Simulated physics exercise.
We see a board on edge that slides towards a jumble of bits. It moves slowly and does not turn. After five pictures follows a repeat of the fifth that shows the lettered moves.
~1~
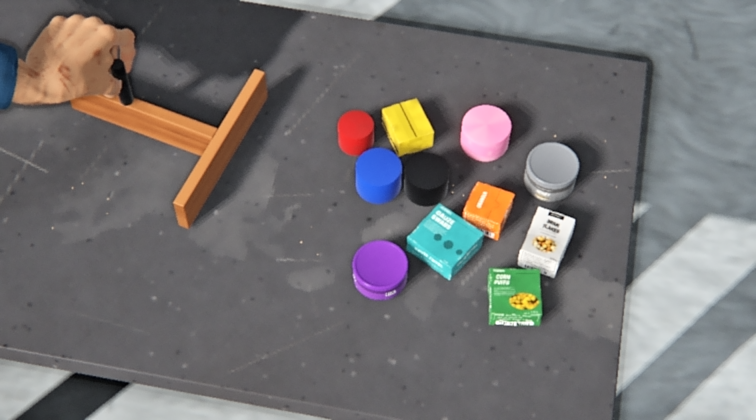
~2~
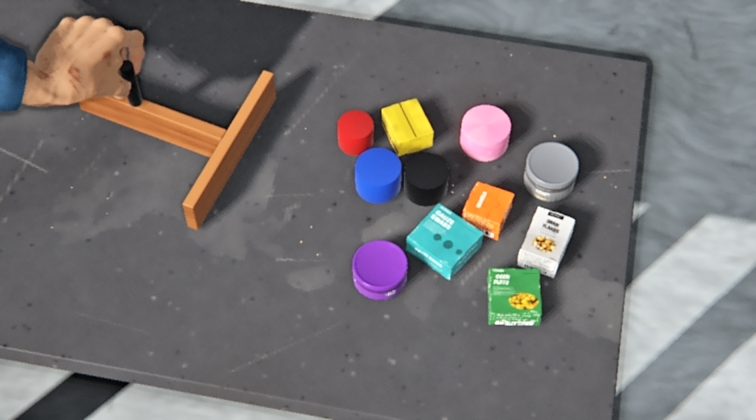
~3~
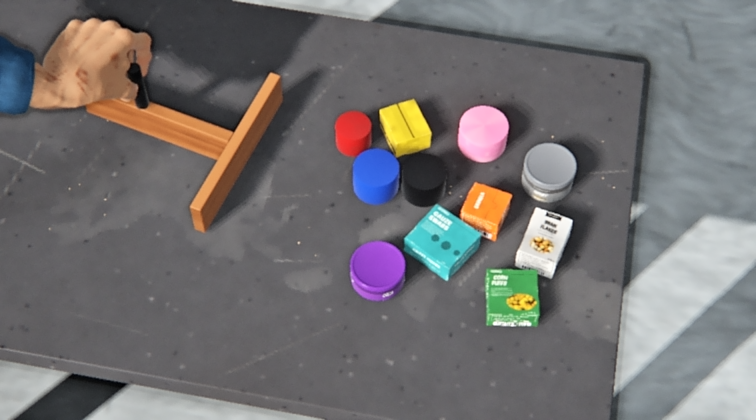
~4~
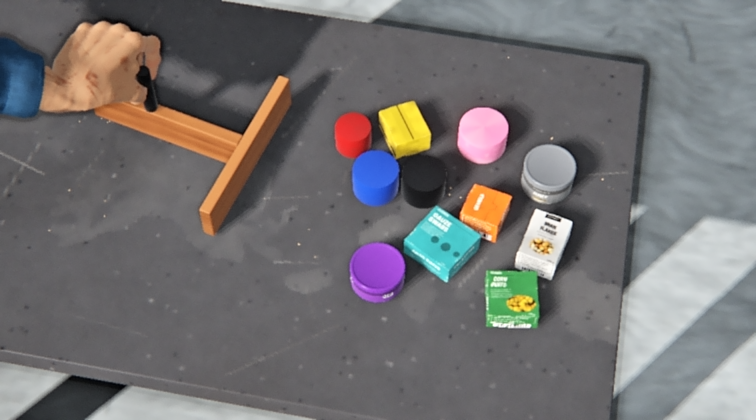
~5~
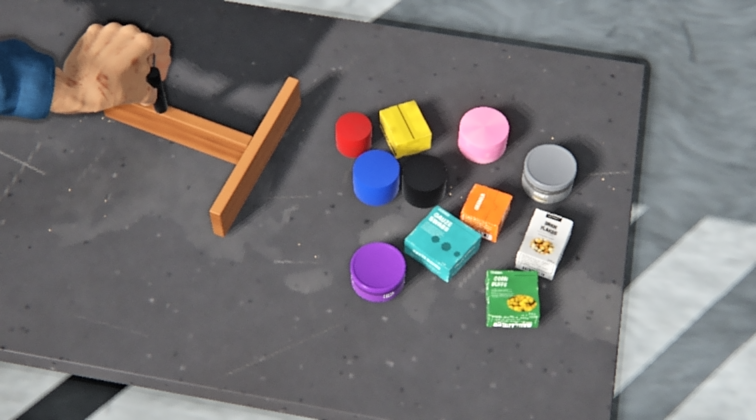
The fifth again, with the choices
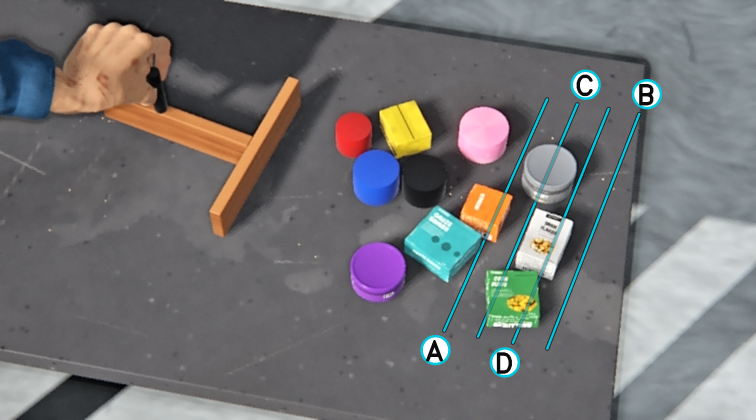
A hand slides a wooden board slowly right across a dark table toward colourful tubs and boxes.
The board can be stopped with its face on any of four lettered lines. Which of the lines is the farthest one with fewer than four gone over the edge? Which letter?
Stop at D.
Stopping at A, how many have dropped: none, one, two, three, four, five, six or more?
The count is none.
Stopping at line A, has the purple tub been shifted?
Yes.
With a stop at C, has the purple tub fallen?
By then, no.
On the marked copy, A at (499, 209); B at (596, 225); C at (531, 214); D at (564, 219).
Following D. Soon after the start, board (366, 161); yellow box (426, 128); red tin (405, 153).
Later, board (477, 179); white packet (572, 259); pink tin (580, 145).
In the end, board (564, 194); pink tin over the edge; white packet over the edge; three fallen.
As for the rest, A is within the limit but short; B drops five; C is within the limit but short.
